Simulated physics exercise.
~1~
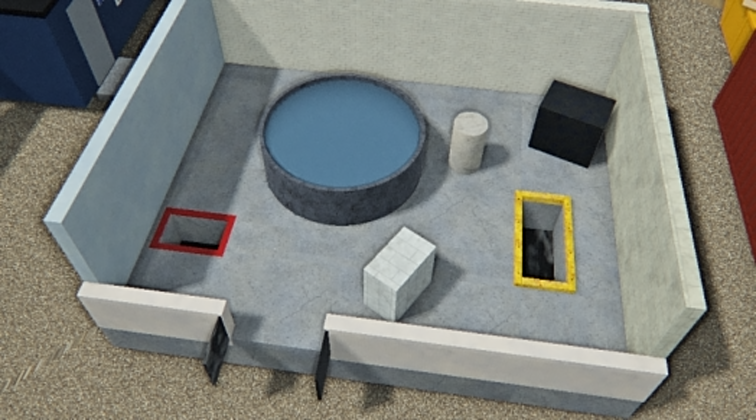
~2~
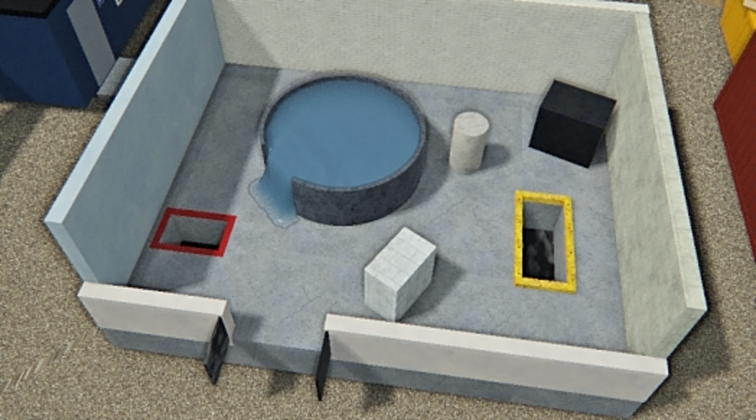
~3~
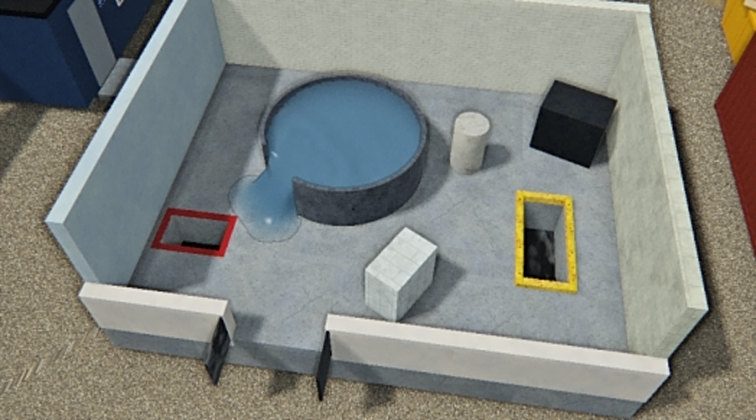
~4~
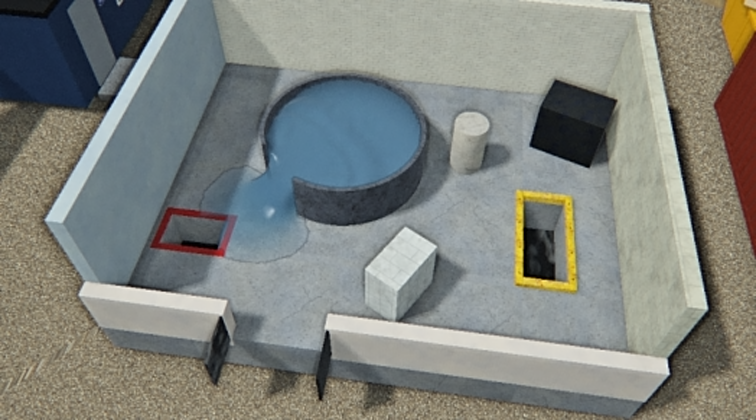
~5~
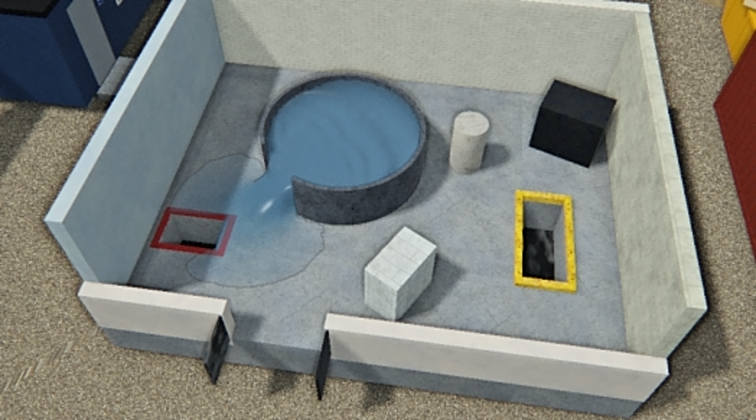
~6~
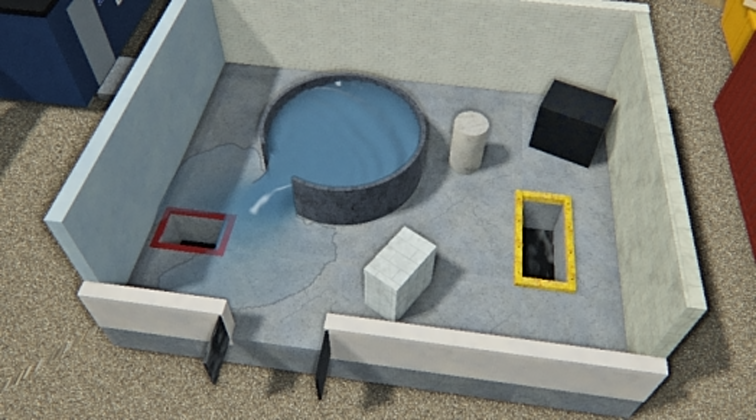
A round pool of blue water sat still in a walled concrete yard, then its near left side opened and water poured out, spreading across the floor around the red-framed hole.
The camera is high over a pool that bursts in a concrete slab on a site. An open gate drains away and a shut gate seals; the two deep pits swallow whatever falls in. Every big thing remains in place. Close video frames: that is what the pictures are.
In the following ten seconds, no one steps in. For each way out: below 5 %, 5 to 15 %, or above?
My prediction: Gate: Five to fifteen per cent, yellow pit: Beneath five per cent, red pit: Past fifteen per cent.
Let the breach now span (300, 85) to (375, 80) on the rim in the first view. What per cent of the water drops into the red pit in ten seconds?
The red pit gets 25 per cent.
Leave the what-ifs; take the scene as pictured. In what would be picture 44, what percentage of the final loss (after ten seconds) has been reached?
My figure: 75 percent.
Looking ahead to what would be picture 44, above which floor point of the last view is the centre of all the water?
Somewhere near (311, 178).
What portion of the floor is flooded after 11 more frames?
Roughly 25 percent.
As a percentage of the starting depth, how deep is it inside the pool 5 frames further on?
I'd say some 78 %.
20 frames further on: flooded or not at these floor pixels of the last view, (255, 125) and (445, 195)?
First spot swamped; second spot spared.
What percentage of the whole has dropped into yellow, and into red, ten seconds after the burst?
In order, near 0 and 54 in a hundred.
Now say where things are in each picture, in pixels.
The round pool at (343, 131) is whole and still, in the first frame.
Water pours out at (279, 187) and has run to (287, 224), in the second frame.
The front is at (266, 238), out from the gap at (280, 188), in the third frame.
The front is at (232, 255), out from the gap at (280, 188), in the fourth frame.
The front is at (196, 272), out from the gap at (280, 188), in the fifth frame.
The front is at (167, 287), out from the gap at (279, 187), in the sixth frame.
A moment on, water covers 20 % of the floor; the gate 0 %, the yellow pit 0 %, the red pit 7 %.
Next, water covers 25 % of the floor; the gate 2 %, the yellow pit 0 %, the red pit 14 %.
Then, water covers 35 % of the floor; the gate 4 %, the yellow pit 0 %, the red pit 26 %.
Later, water covers 45 % of the floor; the gate 6 %, the yellow pit 0 %, the red pit 41 %.
In the end, water covers 60 % of the floor; the gate 8 %, the yellow pit 0 %, the red pit 54 %.
